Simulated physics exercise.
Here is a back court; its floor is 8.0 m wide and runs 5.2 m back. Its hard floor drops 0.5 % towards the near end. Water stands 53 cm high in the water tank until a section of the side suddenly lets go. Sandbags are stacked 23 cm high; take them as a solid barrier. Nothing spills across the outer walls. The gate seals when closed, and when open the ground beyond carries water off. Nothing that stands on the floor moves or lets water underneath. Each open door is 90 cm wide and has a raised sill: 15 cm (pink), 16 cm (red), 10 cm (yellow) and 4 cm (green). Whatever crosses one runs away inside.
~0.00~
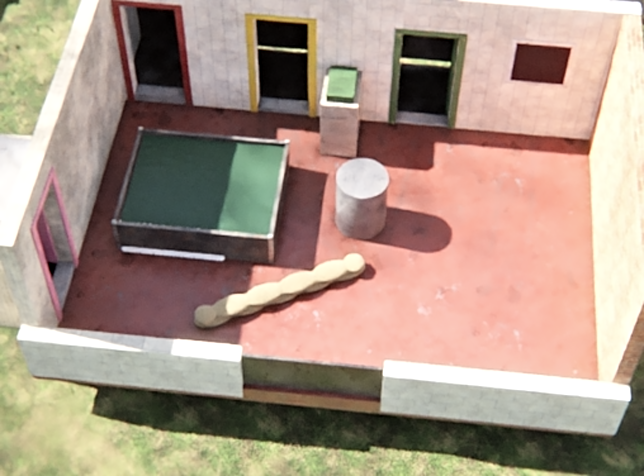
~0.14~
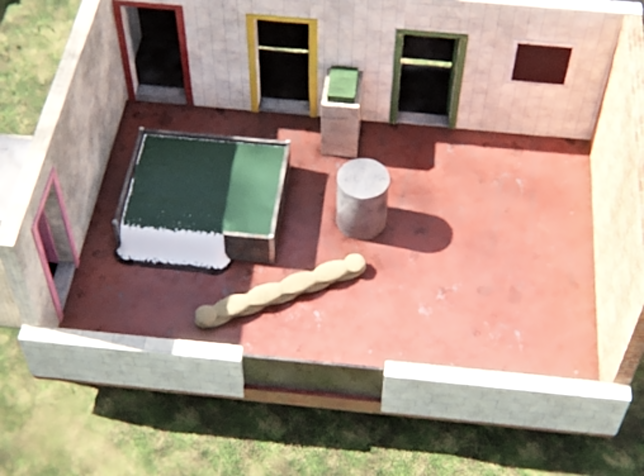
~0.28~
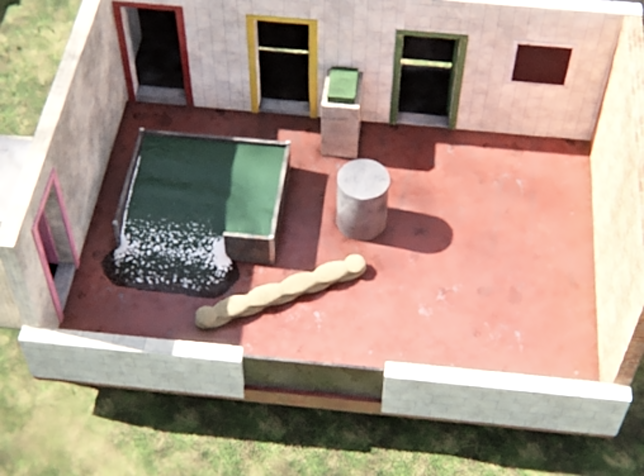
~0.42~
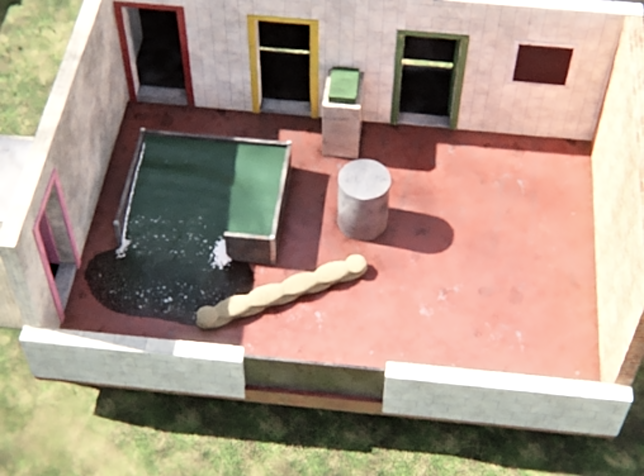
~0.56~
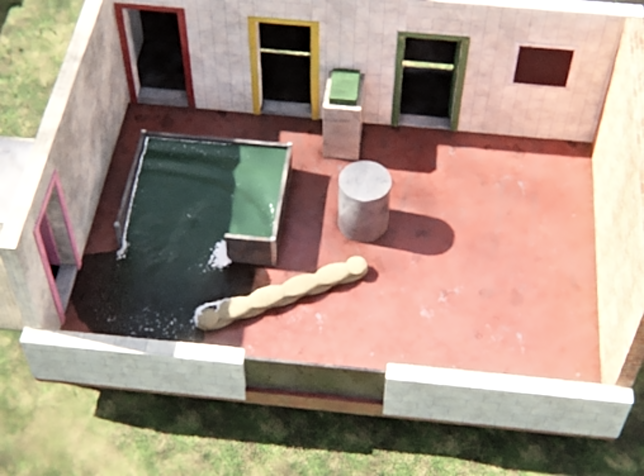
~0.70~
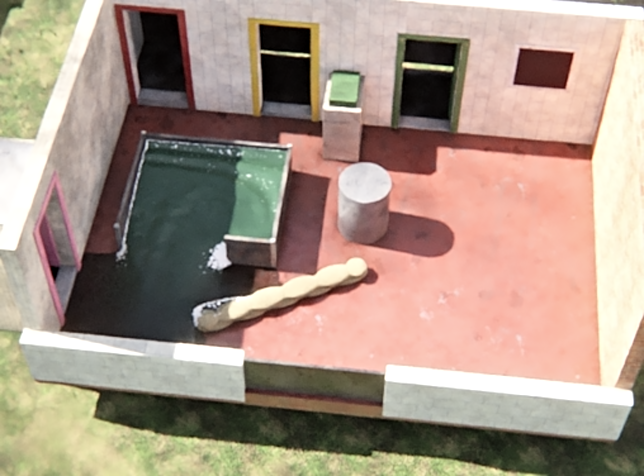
A green tank opens at its near side and dark water spreads to the sandbags.
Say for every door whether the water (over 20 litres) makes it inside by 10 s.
Within that time: At the pink door it goes over the limit; at the red door it does not reach the limit; at the yellow door it does not reach the limit; at the green door it does not reach the limit.
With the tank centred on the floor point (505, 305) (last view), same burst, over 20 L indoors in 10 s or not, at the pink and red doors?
Against that limit: Pink not over, red below.
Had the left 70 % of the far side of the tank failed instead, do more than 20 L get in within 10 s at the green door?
Then: Green not over.
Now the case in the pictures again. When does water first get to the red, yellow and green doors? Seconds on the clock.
Arrival: Red 3.8 s, yellow 5.5 s, green 9.0 s.
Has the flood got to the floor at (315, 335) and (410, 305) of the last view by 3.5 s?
In turn: Flooded, flooded.
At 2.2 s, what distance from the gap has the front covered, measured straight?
Some 3.8 m out.
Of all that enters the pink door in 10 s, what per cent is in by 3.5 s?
Some 75 per cent by then.
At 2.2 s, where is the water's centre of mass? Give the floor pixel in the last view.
At about (178, 268).
After 1.4 s water covers 15 % of the floor and is deepest (43 cm) near (64, 359); pink door 12 cm at the sill, 0 L in, red door not reached, yellow door not reached, green door not reached.
After 2.2 s water covers 25 % of the floor and is deepest (45 cm) near (125, 366); pink door 28 cm at the sill, 14 L in, red door not reached, yellow door not reached, green door not reached.
After 3.5 s water covers 40 % of the floor and is deepest (26 cm) near (173, 371); pink door 23 cm at the sill, 82 L in, red door not reached, yellow door not reached, green door not reached.
After 6.0 s water covers 75 % of the floor and is deepest (18 cm) near (125, 119); pink door 15 cm at the sill, 105 L in, red door 14 cm at the sill, 8 L in, yellow door 3 cm at the sill, 0 L in, green door not reached.
After 10.0 s water covers 95 % of the floor and is deepest (9 cm) near (52, 358); pink door 9 cm at the sill, 106 L in, red door 8 cm at the sill, 9 L in, yellow door 9 cm at the sill, 0 L in, green door 5 cm at the sill, 0 L in.
